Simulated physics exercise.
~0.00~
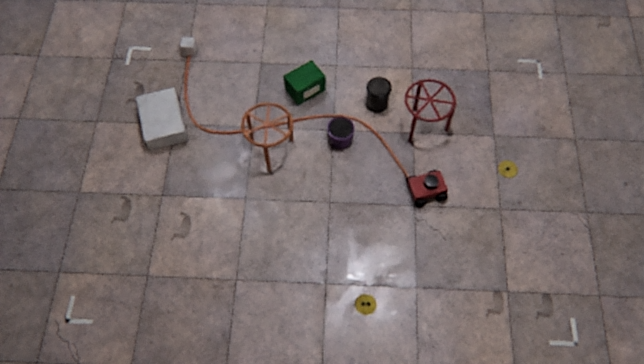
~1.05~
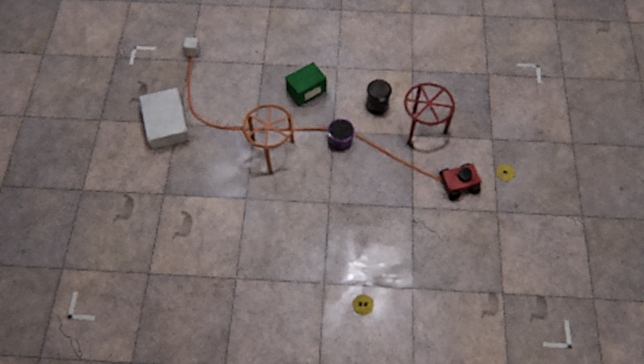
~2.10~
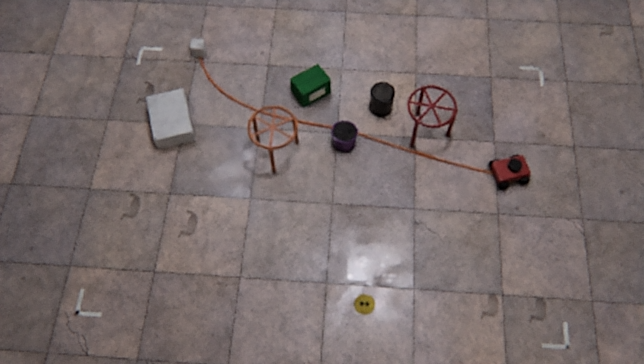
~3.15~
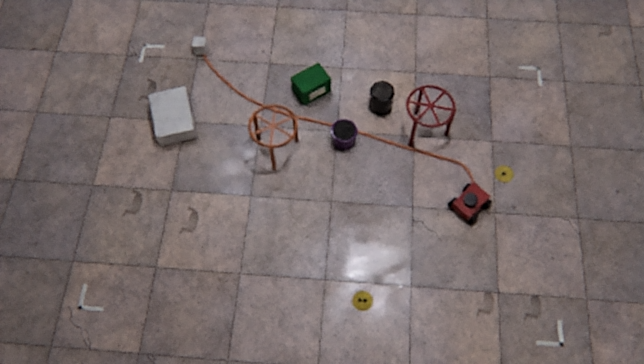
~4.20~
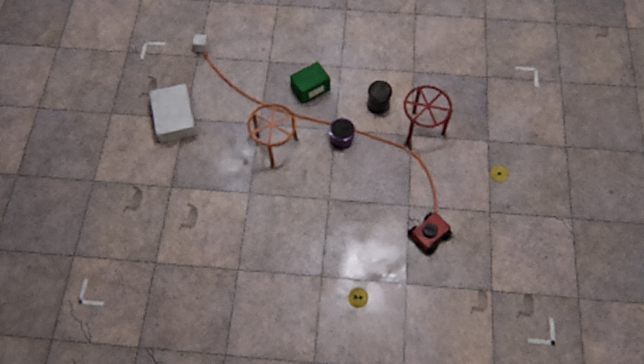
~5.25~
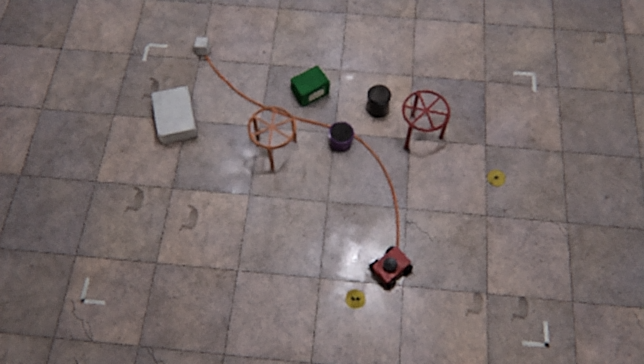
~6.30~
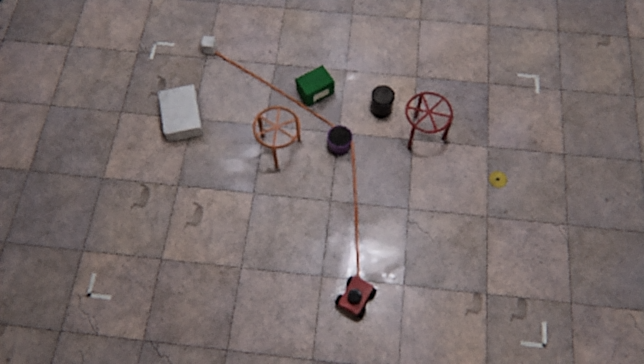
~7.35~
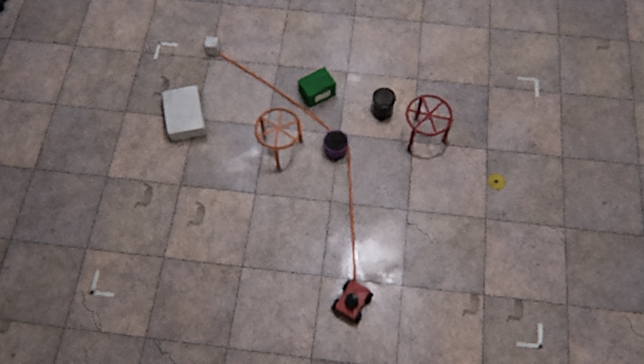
A tiled stone floor with white corner marks is seen from high above, the view drifting slightly. A white crate and an orange stool stand at left, a green box and black pot at the top, a purple pot in the middle and a red stool to the right. A small red cart trails an orange lead from a pale block at upper left. It drives right to one yellow mark, then turns and heads down and left to another. The lead swings against the purple pot and nudges it slightly, and the cart stops over the lower mark, everything upright.
